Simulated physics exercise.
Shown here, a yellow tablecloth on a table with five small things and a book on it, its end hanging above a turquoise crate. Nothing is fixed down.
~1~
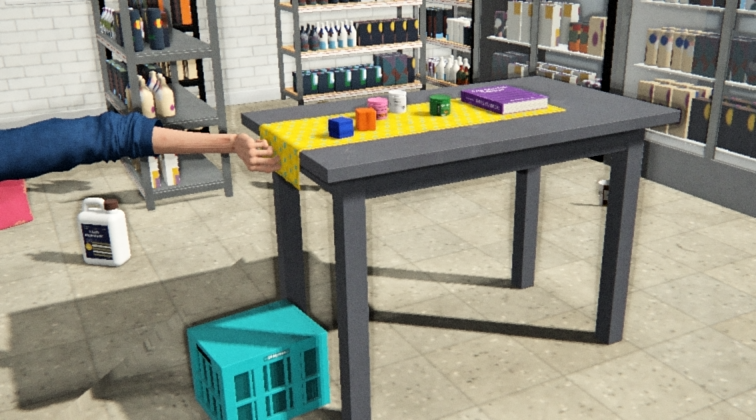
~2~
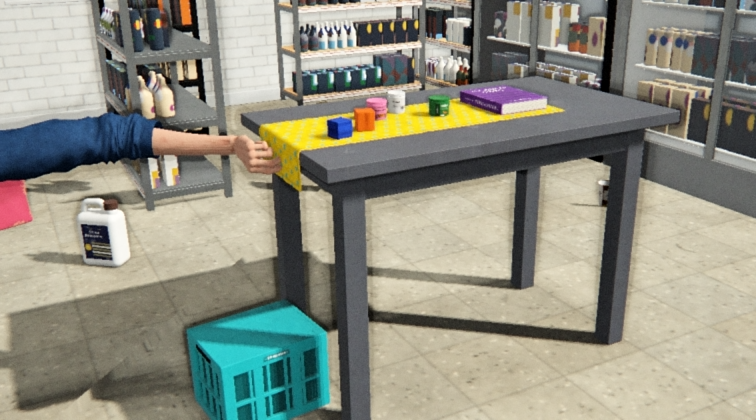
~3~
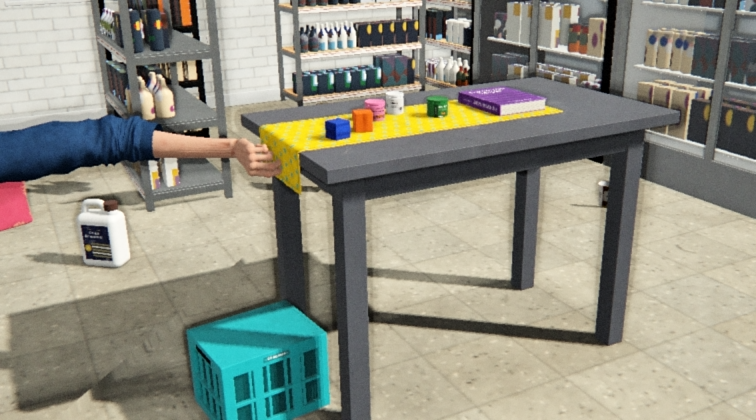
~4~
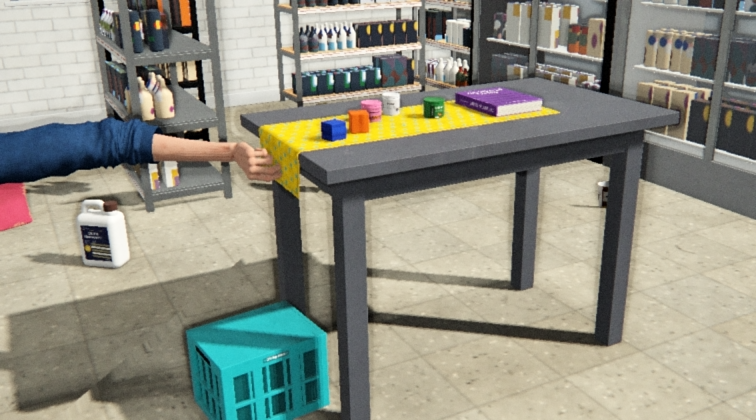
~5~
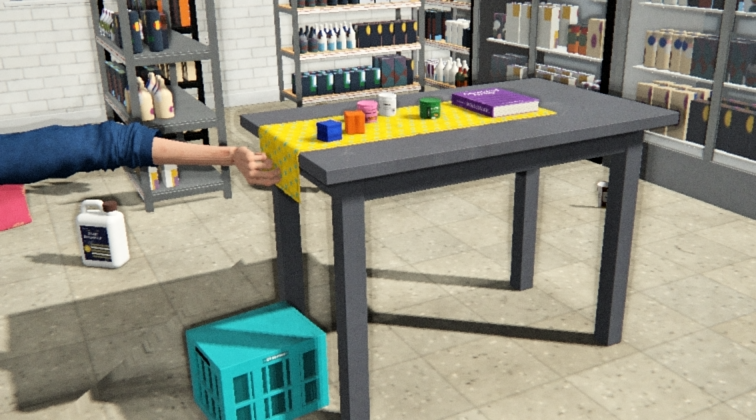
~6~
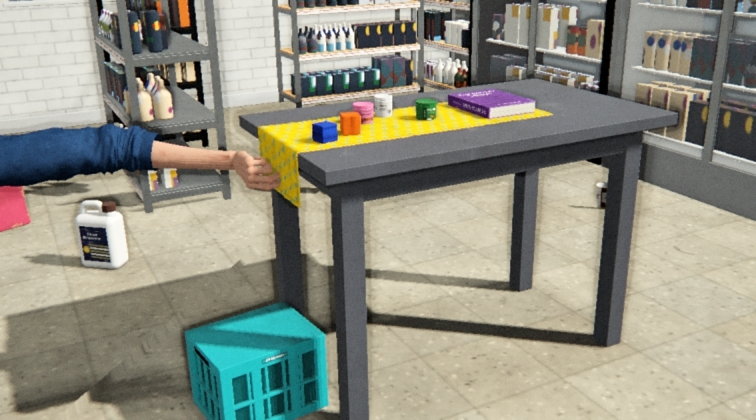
To begin with, a hand grips the end of a yellow cloth draped over a gray table's left edge, above a turquoise crate. It then draws the cloth slightly downward, and the small cube-shaped and round items and purple book on top shift a little to the left with it.
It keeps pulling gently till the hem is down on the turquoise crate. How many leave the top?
The table loses four.
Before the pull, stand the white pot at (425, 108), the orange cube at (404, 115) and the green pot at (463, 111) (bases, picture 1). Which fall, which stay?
The white pot remains up, the orange cube drops off, the green pot does not fall.
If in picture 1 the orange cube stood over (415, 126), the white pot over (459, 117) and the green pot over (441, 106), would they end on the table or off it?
The orange cube falls, the white pot keeps its place on top, the green pot keeps its place on top.
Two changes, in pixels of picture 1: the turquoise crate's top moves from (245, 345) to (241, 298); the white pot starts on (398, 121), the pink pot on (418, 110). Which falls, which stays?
The white pot stays on, the pink pot remains up.
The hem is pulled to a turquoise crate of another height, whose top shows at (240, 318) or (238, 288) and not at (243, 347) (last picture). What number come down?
It would be 3 and 2.
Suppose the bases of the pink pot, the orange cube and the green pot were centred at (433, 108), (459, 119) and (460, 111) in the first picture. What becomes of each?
The pink pot stays on, the orange cube stays on, the green pot stays on.
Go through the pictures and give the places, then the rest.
In the first frame, hem (301, 191); blue cube (341, 119); orange cube (365, 110); pink pot (378, 100); white pot (397, 92); green pot (440, 97); top of the crate (245, 345).
In the second frame, hem (301, 192); blue cube (339, 119).
In the third frame, hem (302, 195); orange cube (362, 111).
In the fourth frame, hem (300, 200); pink pot (371, 102); top of the crate (244, 347).
In the fifth frame, hem (301, 204); white pot (387, 95).
In the sixth frame, hem (301, 208); blue cube (324, 123); orange cube (350, 114); pink pot (363, 104); white pot (383, 96); green pot (426, 101).
Soon after, hem near (281, 238); blue cube gone.
After that, hem near (282, 294); blue cube, orange cube and pink pot gone.
And then, hem on the crate; blue cube, orange cube, pink pot and white pot gone.
In the end, hem on the crate; blue cube, orange cube, pink pot and white pot gone. The count of fallen things is four.
